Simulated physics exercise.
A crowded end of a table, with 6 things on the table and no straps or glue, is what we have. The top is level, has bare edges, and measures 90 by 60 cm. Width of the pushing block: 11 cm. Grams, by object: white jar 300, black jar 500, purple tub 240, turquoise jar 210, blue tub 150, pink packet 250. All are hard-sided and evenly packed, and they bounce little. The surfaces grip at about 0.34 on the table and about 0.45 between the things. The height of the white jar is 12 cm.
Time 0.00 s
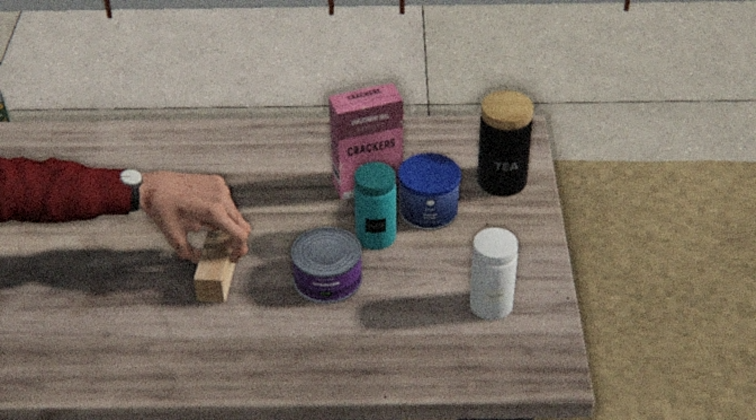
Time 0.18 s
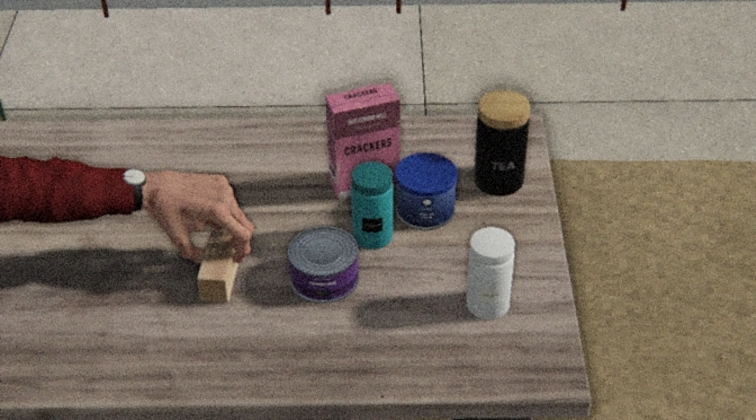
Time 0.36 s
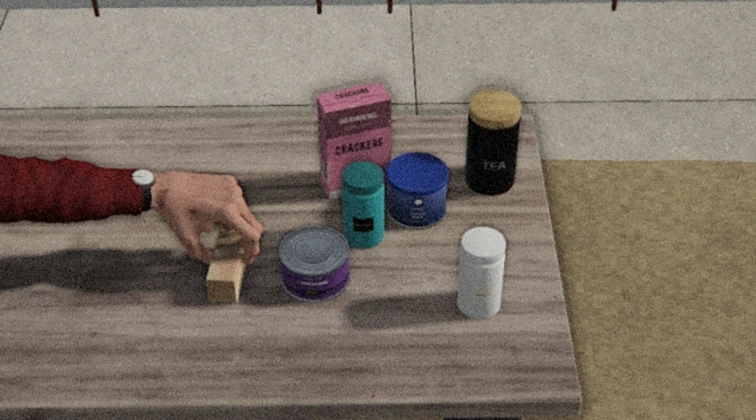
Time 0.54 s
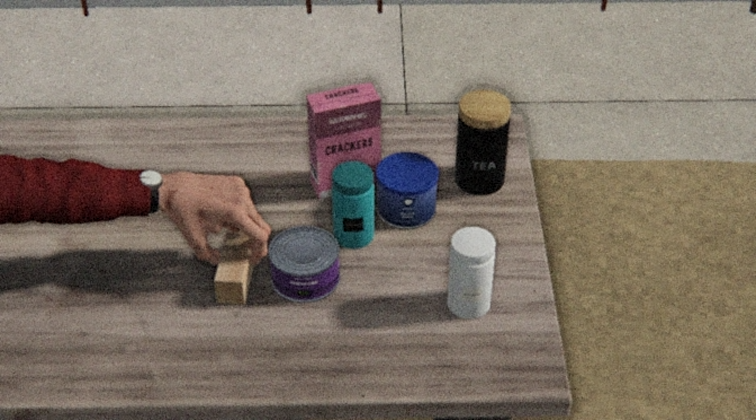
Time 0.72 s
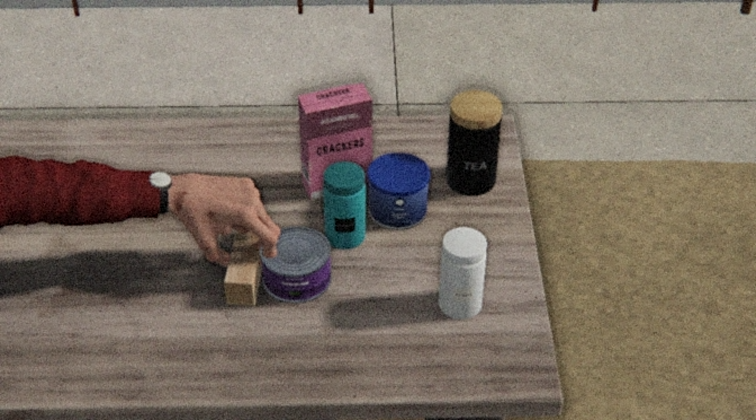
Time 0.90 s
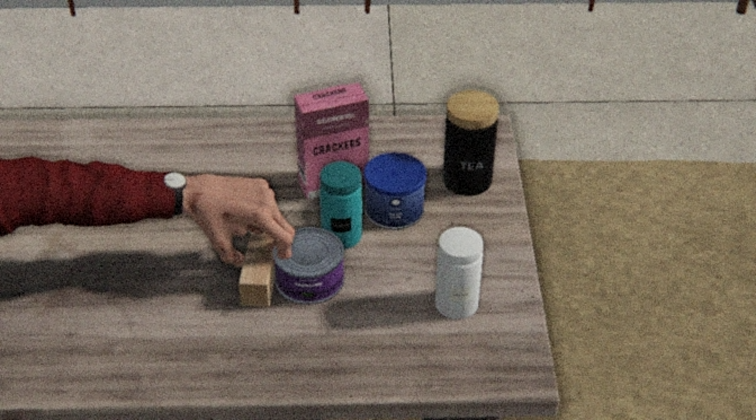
At the start, a hand in a dark red sleeve holds a small wooden block on a table, left of a purple tub and a cluster of other containers. The hand slides the block rightward until it meets the tub, then pushes the tub slightly right while the other containers stay put.
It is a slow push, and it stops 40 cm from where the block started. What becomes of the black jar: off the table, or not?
I expect it to be left on.
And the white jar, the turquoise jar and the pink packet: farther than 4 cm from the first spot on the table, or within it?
Note: White jar departs its position. Turquoise jar is left in place. Pink packet is left in place.
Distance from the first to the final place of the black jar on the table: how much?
I'd put it at about 0 centimetres.
By 1.40 s, pusher on by 18 cm; purple tub 9 cm from its spot.
By 2.10 s, pusher on by 28 cm; purple tub 19 cm from its spot; white jar 3 cm from its spot.
By 2.60 s, pusher on by 35 cm; purple tub 26 cm from its spot; white jar 8 cm from its spot.
When it is over (3.4 s), not toppled but over 4 cm from the start, white jar and purple tub; the other 4 within 4 cm of the start. End places, in pixels of the last picture, black jar near (470, 143).
